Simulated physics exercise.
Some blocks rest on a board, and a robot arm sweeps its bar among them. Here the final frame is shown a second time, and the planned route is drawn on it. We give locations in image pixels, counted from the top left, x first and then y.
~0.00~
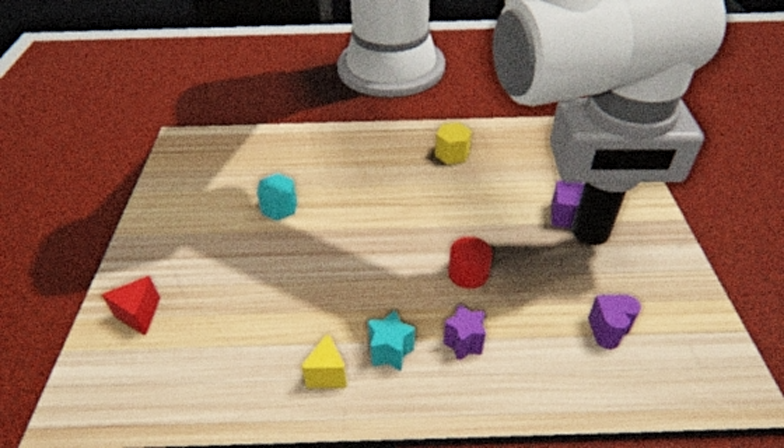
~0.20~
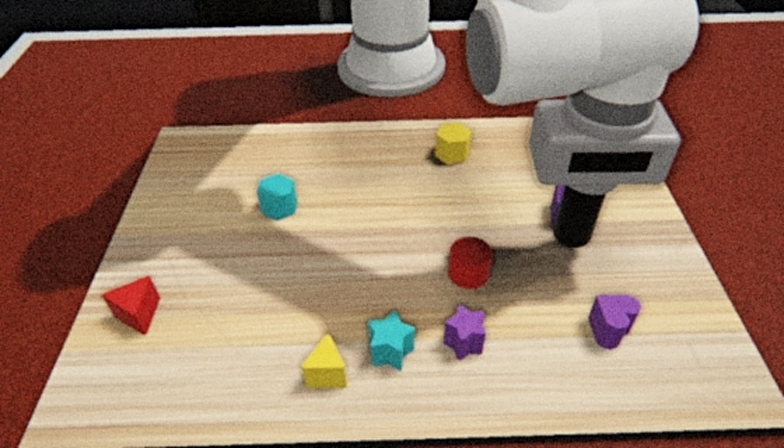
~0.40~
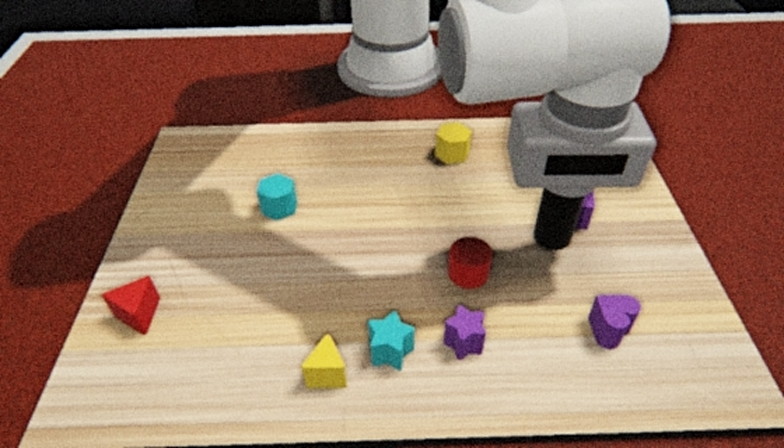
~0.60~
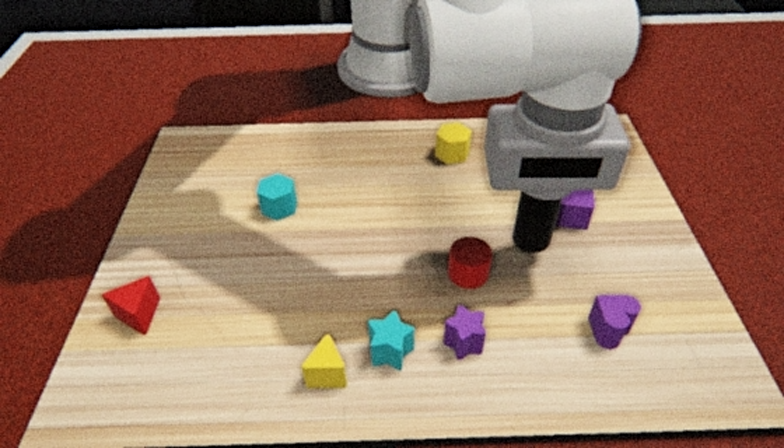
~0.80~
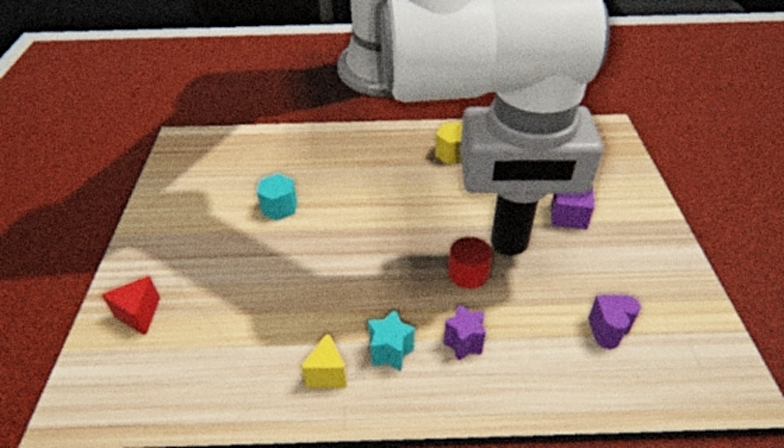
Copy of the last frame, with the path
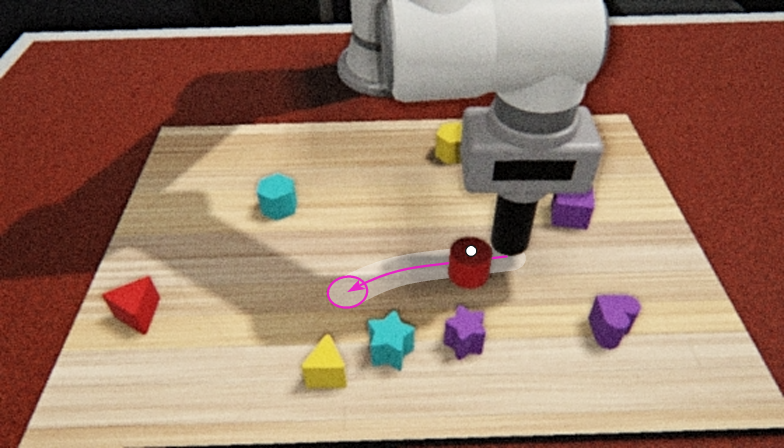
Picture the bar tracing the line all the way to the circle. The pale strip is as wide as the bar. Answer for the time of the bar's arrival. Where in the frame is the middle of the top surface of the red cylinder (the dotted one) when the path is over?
Close to (408, 280).
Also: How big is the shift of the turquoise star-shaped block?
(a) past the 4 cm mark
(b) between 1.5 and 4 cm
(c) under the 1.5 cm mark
It's c.
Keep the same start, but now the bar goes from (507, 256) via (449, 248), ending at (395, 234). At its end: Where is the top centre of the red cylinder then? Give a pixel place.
By then it is at (449, 256).
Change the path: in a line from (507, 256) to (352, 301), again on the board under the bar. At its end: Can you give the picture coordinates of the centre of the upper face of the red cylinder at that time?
Expect it around (356, 313).
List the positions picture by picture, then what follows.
In the first picture, lower end of the bar (591, 232), tops of blocks, turquoise star-shaped block (390, 330), red cylinder (471, 251).
In the second picture, bar (572, 235), blocks as before.
In the third picture, bar (552, 237), blocks as before.
In the fourth picture, bar (531, 240), blocks as before.
In the fifth picture, bar (509, 242), turquoise star-shaped block (390, 330), red cylinder (471, 251).
The drawn path runs from (507, 256) through (426, 266) to (348, 292); the dot is on the red cylinder.
On the path given first. One third of the way, bar (454, 249); red cylinder (434, 266).
Two thirds of the way, bar (397, 257); red cylinder (408, 280).
At the end, bar (346, 278); turquoise star-shaped block not moved; red cylinder (408, 280).
